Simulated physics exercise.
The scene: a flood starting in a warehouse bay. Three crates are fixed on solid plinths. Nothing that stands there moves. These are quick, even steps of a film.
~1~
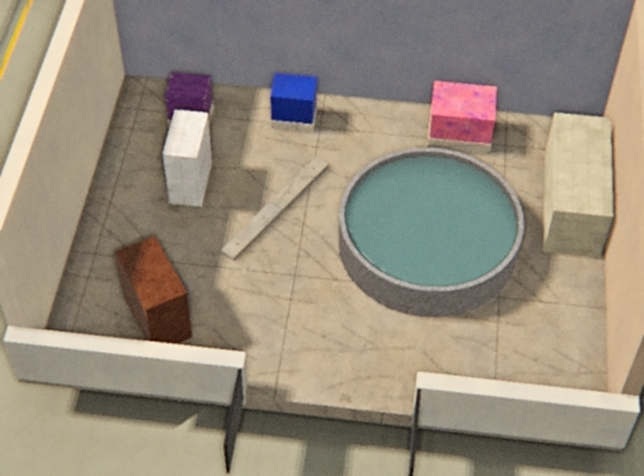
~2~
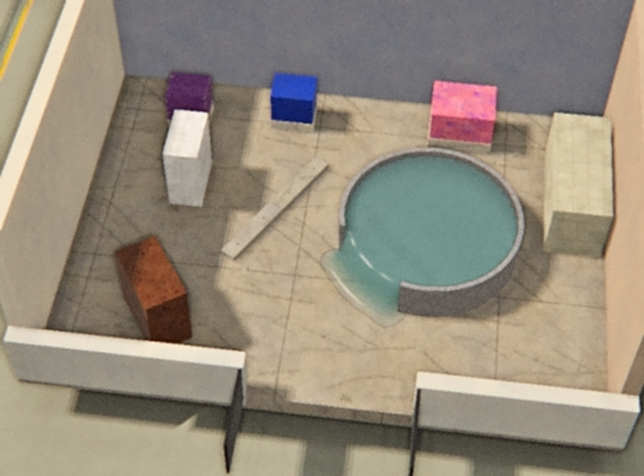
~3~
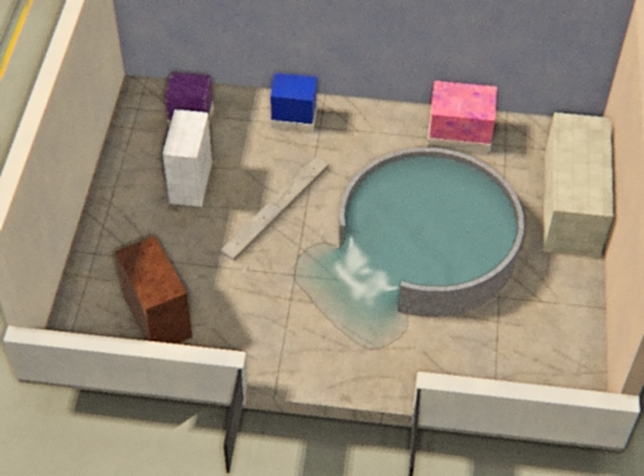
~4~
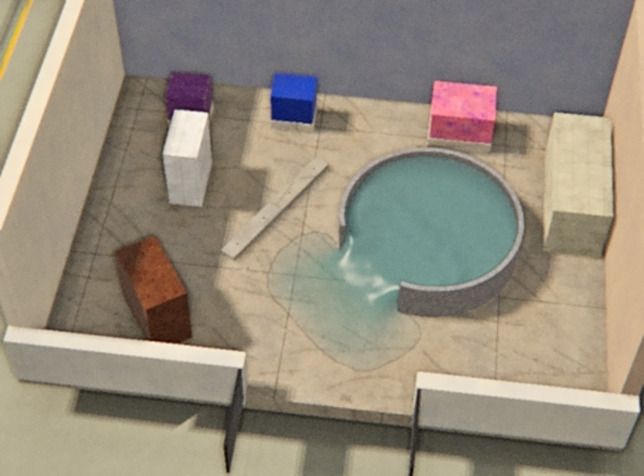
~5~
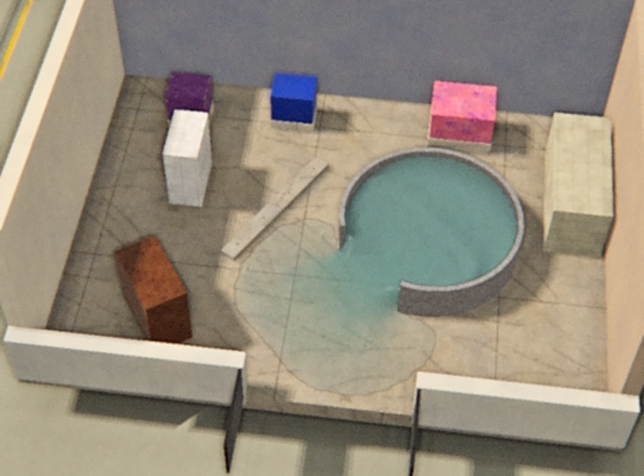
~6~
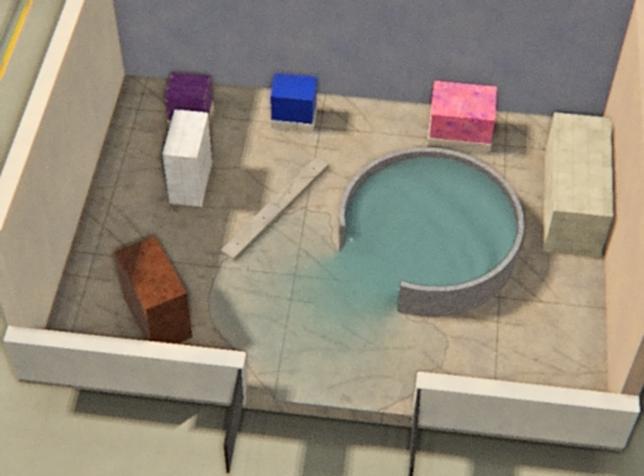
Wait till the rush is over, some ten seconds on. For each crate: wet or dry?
The pink crate stays dry; the blue crate stays dry; the purple crate stays dry.
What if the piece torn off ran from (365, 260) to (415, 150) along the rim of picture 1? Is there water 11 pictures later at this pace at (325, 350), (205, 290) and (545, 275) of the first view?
In that order: Clear, awash, dry.
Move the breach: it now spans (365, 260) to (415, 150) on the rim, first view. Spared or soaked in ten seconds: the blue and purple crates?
My reading: The blue crate is topped, the purple crate ends up wet.
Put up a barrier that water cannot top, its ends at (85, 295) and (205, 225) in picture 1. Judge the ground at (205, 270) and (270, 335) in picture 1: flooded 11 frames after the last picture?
One after the other: Under water, wet.
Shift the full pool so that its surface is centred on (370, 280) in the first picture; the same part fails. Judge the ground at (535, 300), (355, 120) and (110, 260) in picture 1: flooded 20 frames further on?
In that order: Clear, no water, under water.
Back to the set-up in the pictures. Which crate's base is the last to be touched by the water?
Last comes the pink crate.
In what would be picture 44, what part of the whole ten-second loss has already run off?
Some 75 per cent.
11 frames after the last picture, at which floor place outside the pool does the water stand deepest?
Roughly at (192, 363).
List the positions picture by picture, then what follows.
In the first frame, the round tank at (431, 219) is whole and still.
In the second frame, water pours out at (363, 277) and has run to (400, 315).
In the third frame, the front is at (372, 343), out from the gap at (363, 279).
In the fourth frame, water pours out at (363, 279) and has run to (365, 364).
In the fifth frame, the front is at a hidden place, out from the gap at (363, 279).
In the sixth frame, the front is at a hidden place, out from the gap at (363, 279).
A moment on, water covers 20 % of the floor; the pink crate not reached, the blue crate not reached, the purple crate not reached.
Next, water covers 30 % of the floor; the pink crate not reached, the blue crate not reached, the purple crate not reached.
Then, water covers 40 % of the floor; the pink crate not reached, the blue crate not reached, the purple crate not reached.
Later, water covers 55 % of the floor; the pink crate not reached, the blue crate water round its plinth, the purple crate water round its plinth.
In the end, water covers 70 % of the floor; the pink crate stayed above the water, the blue crate stayed above the water, the purple crate stayed above the water.
